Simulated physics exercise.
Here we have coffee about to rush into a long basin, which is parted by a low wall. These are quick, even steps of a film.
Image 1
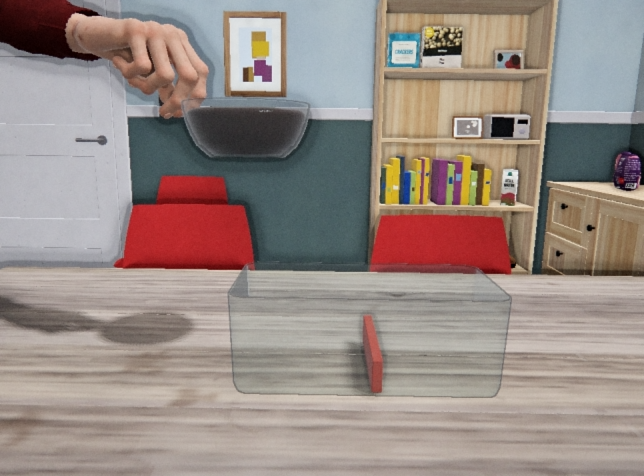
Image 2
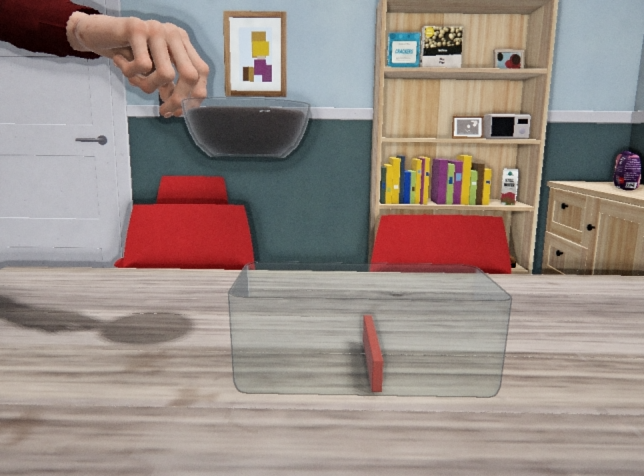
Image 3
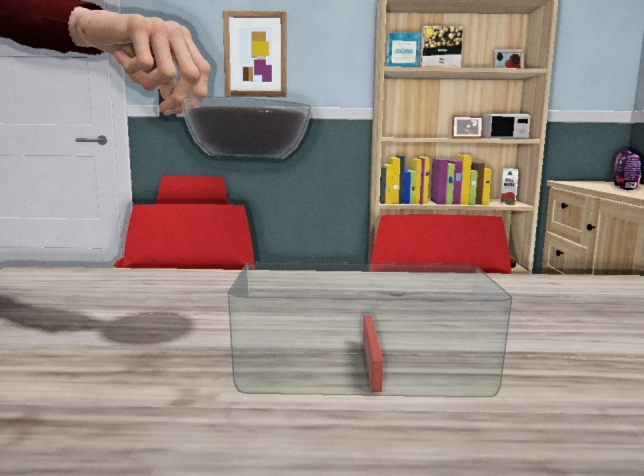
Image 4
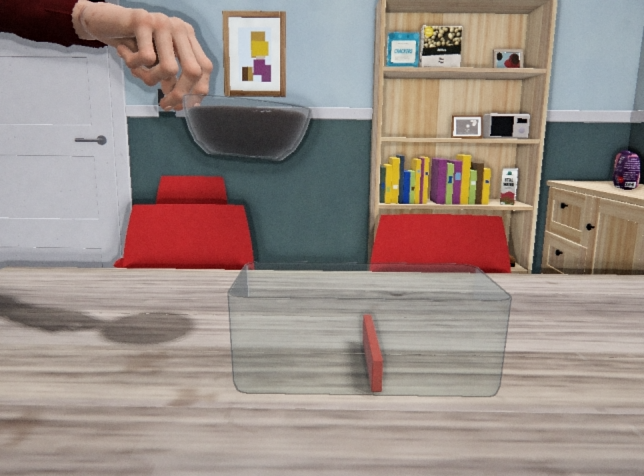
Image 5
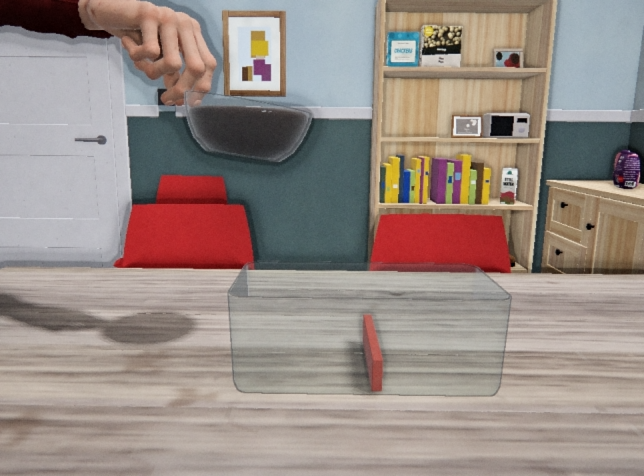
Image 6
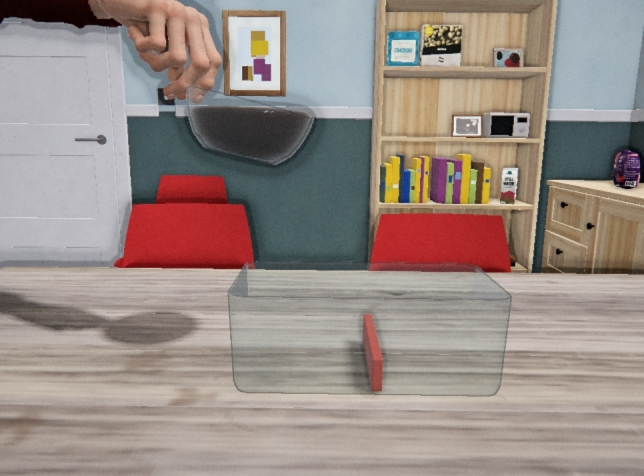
In a room with blue and teal walls, a white door at left and a wooden bookcase, the view looks level across a pale wooden table towards red chairs. A hand at upper left holds a clear bowl of dark liquid above the table, where a long see-through basin stands with a low red wall inside. The hand slowly tilts the bowl rightward, while the camera stays still.
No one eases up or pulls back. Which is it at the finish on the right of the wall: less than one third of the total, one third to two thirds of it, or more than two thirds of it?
At the finish the right of the wall has one third to two thirds of the total.
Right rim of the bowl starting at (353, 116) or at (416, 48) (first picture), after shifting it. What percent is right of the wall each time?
Start one gives some 80 %, start two some 65 %.
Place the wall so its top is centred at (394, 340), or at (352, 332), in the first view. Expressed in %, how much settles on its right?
10 %, then 70 %.
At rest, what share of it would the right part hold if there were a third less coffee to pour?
That works out to some 15 %.
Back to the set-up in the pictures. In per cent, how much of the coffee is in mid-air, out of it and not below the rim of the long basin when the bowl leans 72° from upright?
It's close to 45 %.
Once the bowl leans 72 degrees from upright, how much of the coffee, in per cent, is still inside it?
Near 25 in a hundred still remains.
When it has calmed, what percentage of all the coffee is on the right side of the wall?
Roughly 45 per cent.
A moment on, the bowl is tipped part way and 27 per cent is still to pour, 12 is left of the wall and 17 right of it.
Next, the bowl is tipped right over and 0 per cent is still to pour, 52 is left of the wall and 43 right of it.
Then the bowl is tipped right over and 0 per cent is still to pour, 55 is left of the wall and 44 right of it.
Later the bowl is tipped right over and 0 per cent is still to pour, 55 is left of the wall and 44 right of it.
In the end 55 per cent lies left of the wall, 44 right of it and 1 outside.
